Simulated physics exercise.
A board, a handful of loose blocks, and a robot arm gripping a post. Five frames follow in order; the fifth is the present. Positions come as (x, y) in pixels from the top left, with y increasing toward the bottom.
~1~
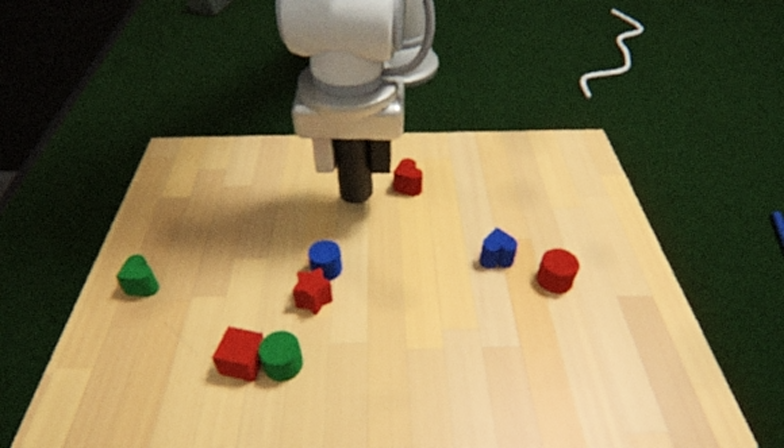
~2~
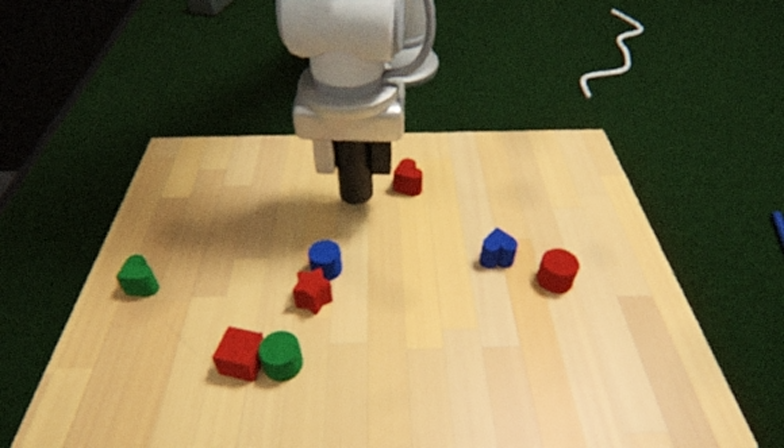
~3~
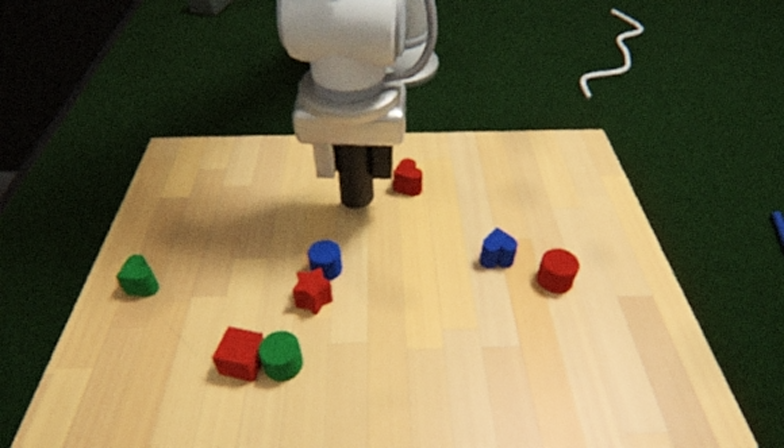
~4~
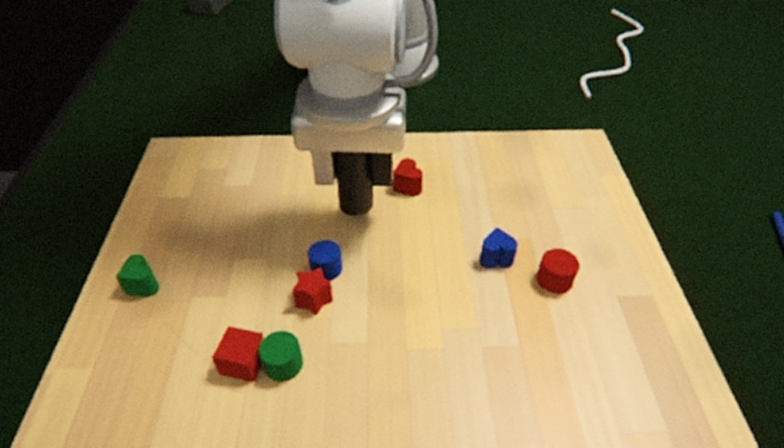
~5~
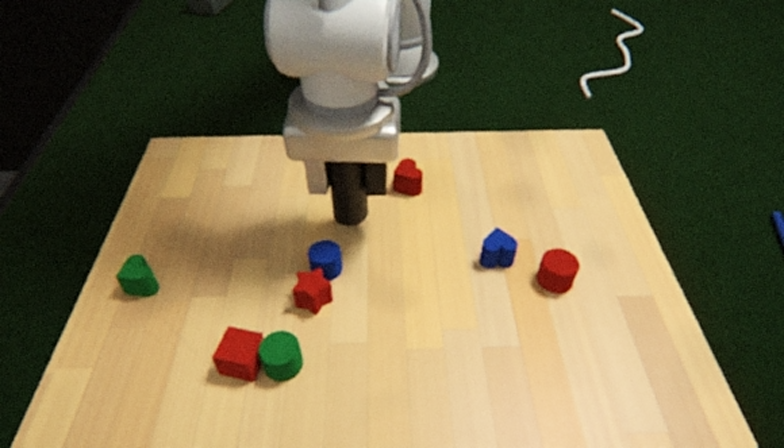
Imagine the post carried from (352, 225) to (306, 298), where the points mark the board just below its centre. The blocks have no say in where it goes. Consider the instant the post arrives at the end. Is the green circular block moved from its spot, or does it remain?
That block moves.
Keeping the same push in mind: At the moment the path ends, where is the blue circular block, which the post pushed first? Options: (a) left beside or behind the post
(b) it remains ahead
It's b.
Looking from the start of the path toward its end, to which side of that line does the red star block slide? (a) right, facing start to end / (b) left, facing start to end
My answer is option b.
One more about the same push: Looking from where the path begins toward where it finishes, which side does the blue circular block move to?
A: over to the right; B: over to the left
I'll go with B - over to the left.
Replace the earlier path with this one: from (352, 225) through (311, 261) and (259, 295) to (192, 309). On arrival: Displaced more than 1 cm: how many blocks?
When the path ends, I think you'll find two blocks out of place by more than 1 cm.
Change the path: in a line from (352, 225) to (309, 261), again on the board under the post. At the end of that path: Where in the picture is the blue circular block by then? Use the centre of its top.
At (318, 267).
The first path, step by step. One third of the way, post (336, 237); blue circular block (322, 255).
Two thirds of the way, post (321, 260); red star block (301, 307), turned 25° clockwise; blue circular block (313, 282).
At the end, post (304, 286); red four-sided block in place; green circular block (272, 366); red star block (299, 339); blue circular block (301, 311).
